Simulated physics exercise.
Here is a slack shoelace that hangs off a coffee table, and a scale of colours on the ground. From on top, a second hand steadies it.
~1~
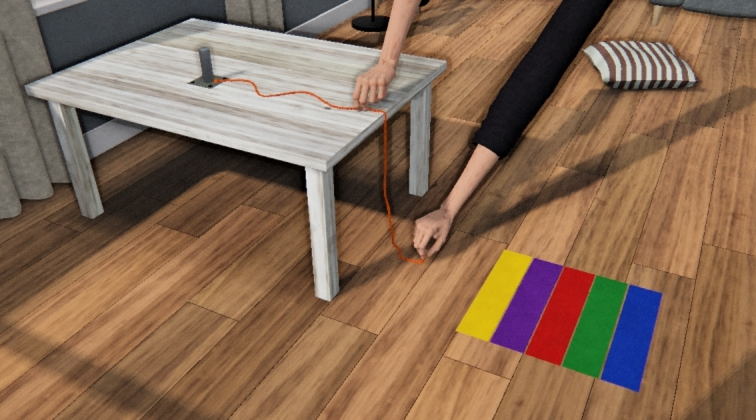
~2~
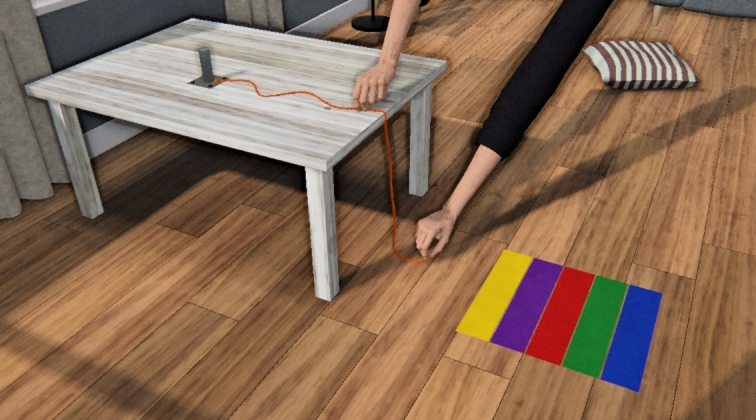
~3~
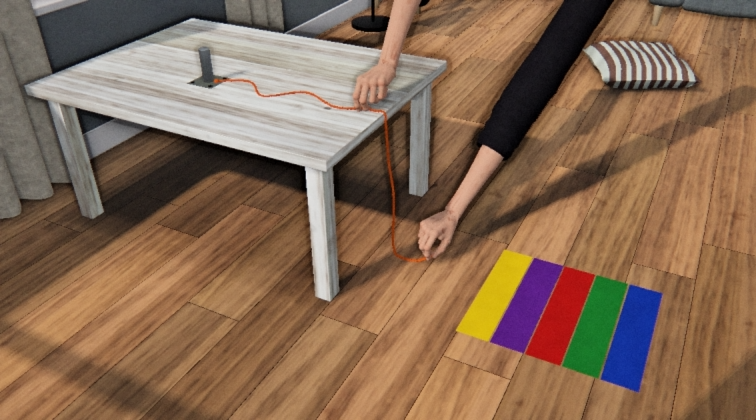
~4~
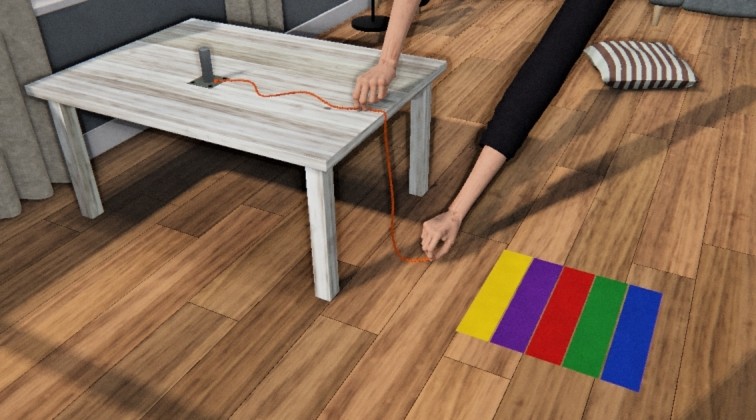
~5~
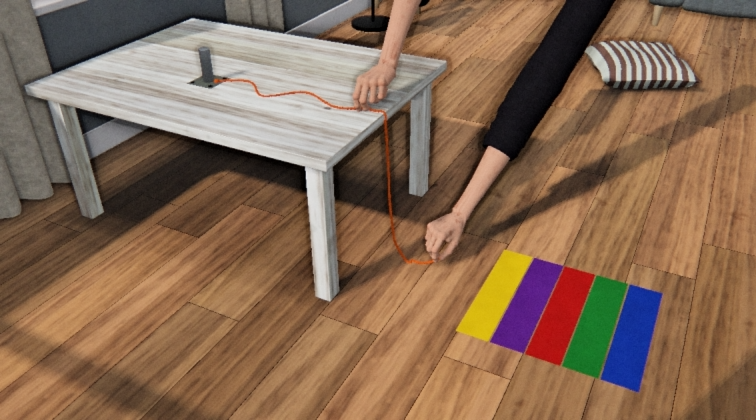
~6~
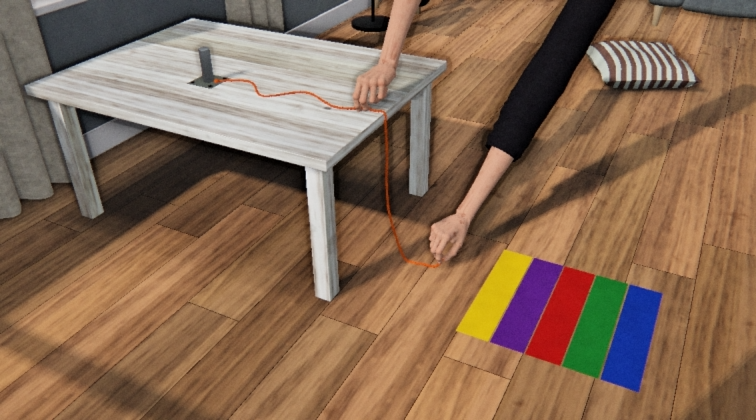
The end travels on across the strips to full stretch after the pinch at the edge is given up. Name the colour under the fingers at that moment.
Red.
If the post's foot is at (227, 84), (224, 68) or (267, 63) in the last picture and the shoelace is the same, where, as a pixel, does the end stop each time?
Going through the tries, you get (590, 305), then (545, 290), then (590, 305).
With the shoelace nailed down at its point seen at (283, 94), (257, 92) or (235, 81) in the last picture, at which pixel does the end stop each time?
(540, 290), (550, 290) and (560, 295).
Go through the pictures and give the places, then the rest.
End (426, 255); yellow (481, 319); purple (515, 330); red (550, 341); green (586, 353); blue (625, 366), in the first picture.
End (429, 256); shoelace through (248, 81) (283, 94) (331, 106) (386, 130) (391, 191) (394, 249), in the second picture.
End (431, 256), in the third picture.
End (435, 257); shoelace through (248, 81) (283, 94) (331, 106) (385, 130) (392, 191) (395, 248), in the fourth picture.
End (439, 259), in the fifth picture.
End (443, 260); shoelace through (248, 81) (283, 94) (331, 106) (386, 130) (387, 190) (400, 249), in the sixth picture.
Soon after, end near (499, 276); over yellow.
Then, end near (541, 289); over purple.
At full stretch, end near (565, 296); over red. The end stops over the red strip.
